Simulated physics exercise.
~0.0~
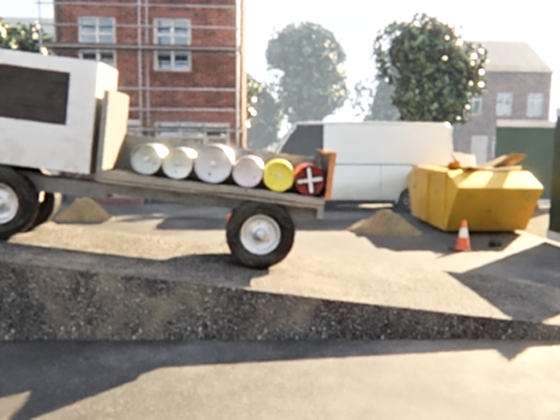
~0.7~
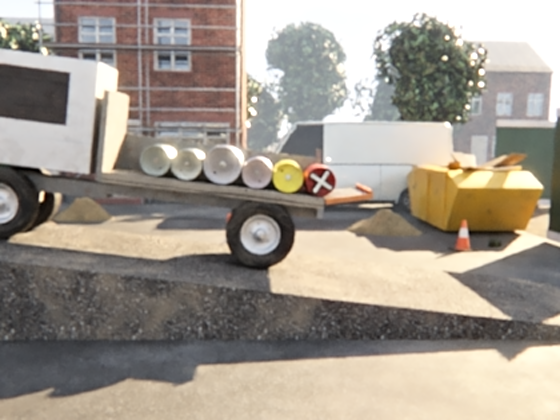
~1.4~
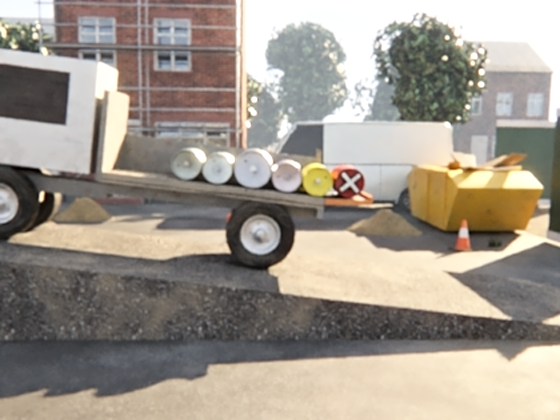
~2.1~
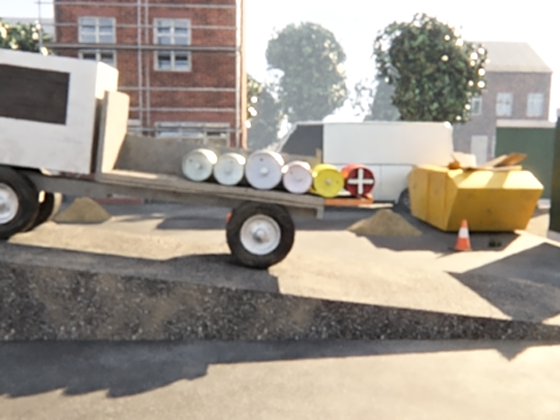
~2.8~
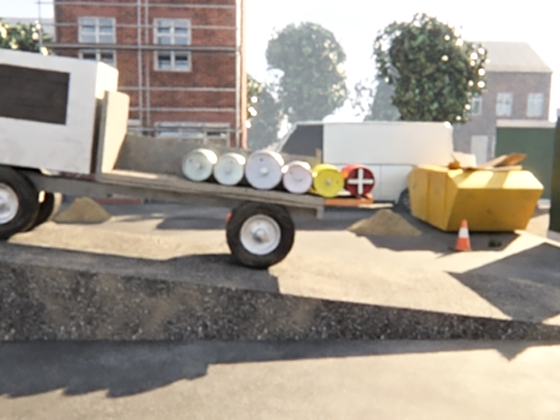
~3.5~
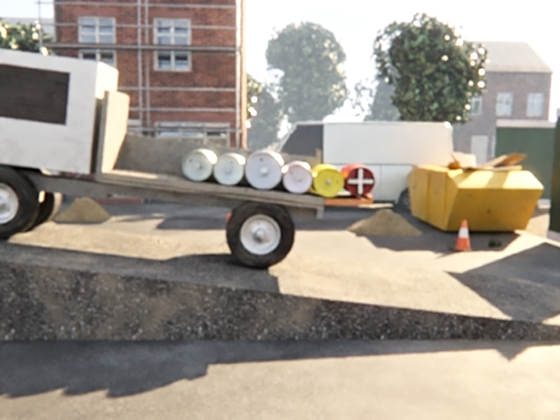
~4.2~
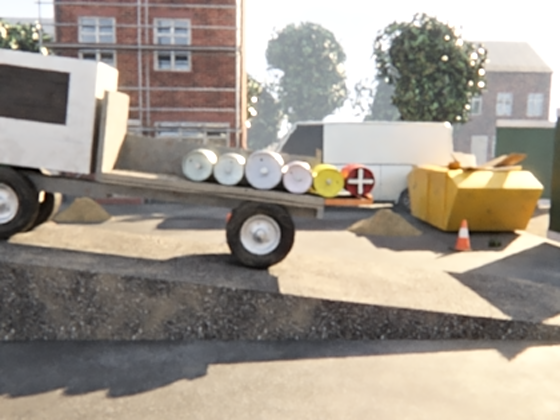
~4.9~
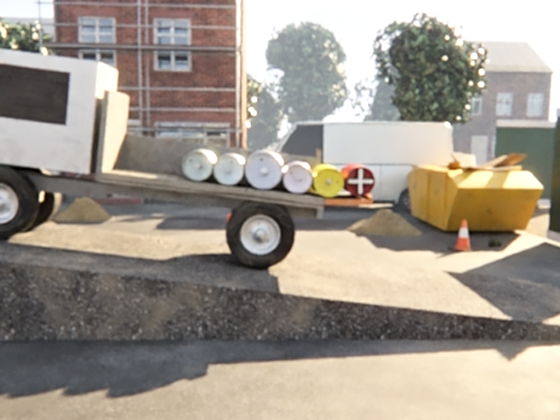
A pick-up stood on a slope as its tailgate swung down, and the row of white, yellow and red kegs rolled a short way right until the red one, marked with a white cross, stopped on the lowered gate with the others lined up behind it.
